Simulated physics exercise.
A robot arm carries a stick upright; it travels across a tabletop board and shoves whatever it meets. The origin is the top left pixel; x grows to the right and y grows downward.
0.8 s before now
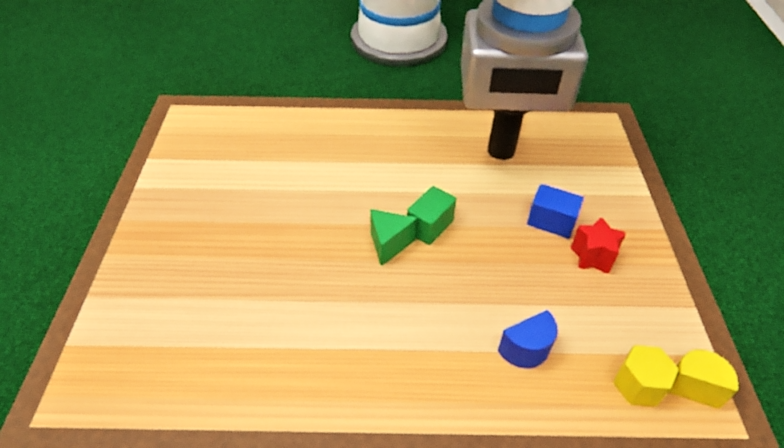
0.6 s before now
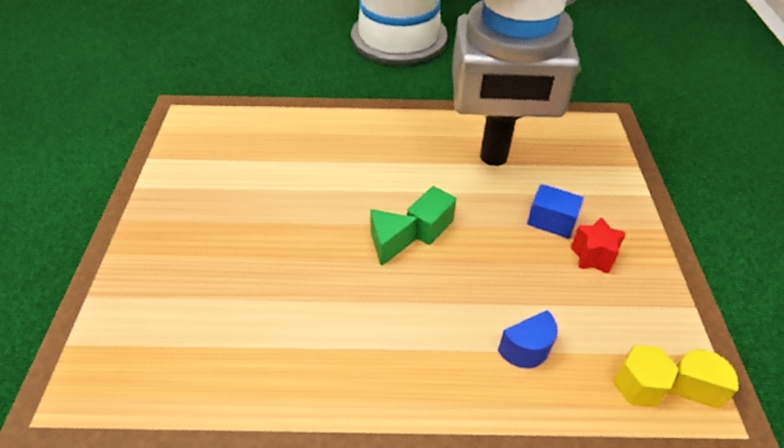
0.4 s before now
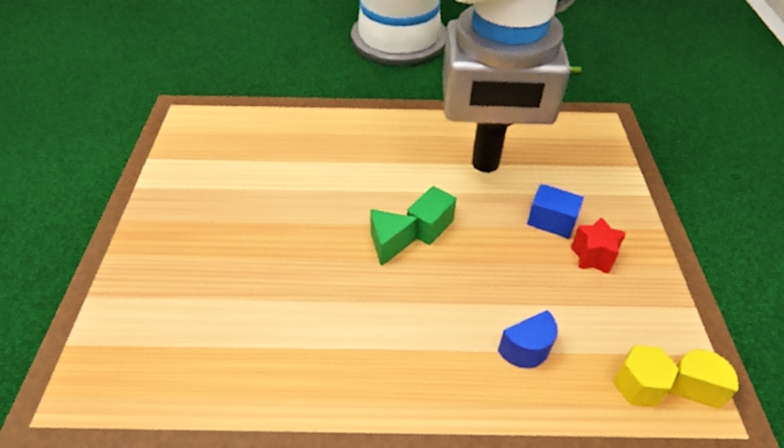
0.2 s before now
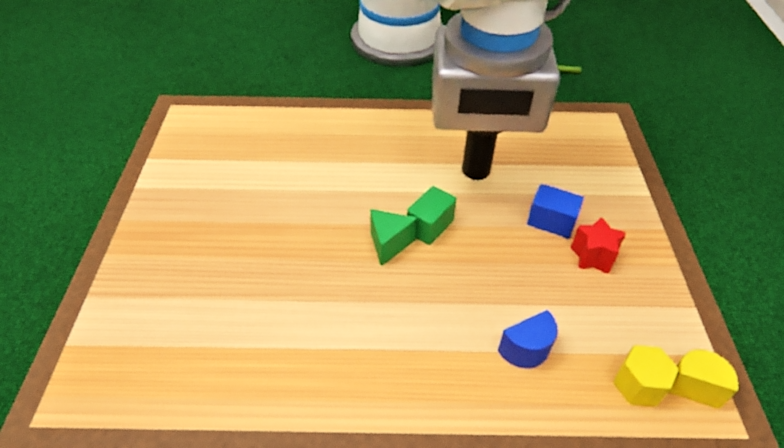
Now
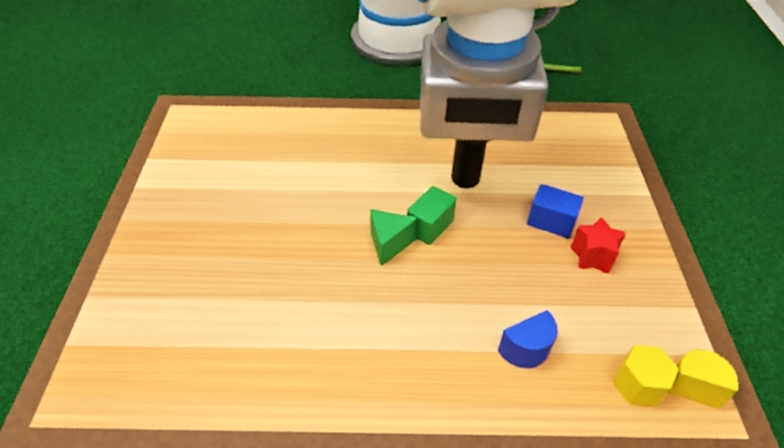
In this clip, a robot arm with a black stick moves a short way left and toward the viewer above a wooden board, nearing the green blocks, while the green, blue, red and yellow blocks all stay still.
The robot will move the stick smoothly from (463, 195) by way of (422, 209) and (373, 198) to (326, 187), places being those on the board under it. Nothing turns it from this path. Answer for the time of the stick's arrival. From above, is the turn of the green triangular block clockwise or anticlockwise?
It swings round clockwise.
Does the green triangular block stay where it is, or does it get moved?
It will be nudged away from its spot.
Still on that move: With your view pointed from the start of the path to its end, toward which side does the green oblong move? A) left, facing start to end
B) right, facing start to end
Letter A.
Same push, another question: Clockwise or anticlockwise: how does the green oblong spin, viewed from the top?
It turns counter-clockwise.
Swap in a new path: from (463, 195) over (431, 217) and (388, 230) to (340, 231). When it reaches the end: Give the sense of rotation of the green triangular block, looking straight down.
From overhead, the rotation is clockwise.
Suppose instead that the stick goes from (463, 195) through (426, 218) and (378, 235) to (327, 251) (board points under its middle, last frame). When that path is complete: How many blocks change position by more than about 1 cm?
Two blocks, no more.
The first path, step by step. One third of the way, stick at (422, 193); green triangular block at (382, 232), turned 35° clockwise; green oblong at (417, 214), turned 30° anticlockwise.
Two thirds of the way, stick at (372, 182); green triangular block at (382, 232), turned 35° clockwise; green oblong at (417, 214), turned 30° anticlockwise.
At the end, stick at (324, 171); green triangular block at (382, 232), turned 35° clockwise; green oblong at (417, 214), turned 30° anticlockwise; blue oblong still.
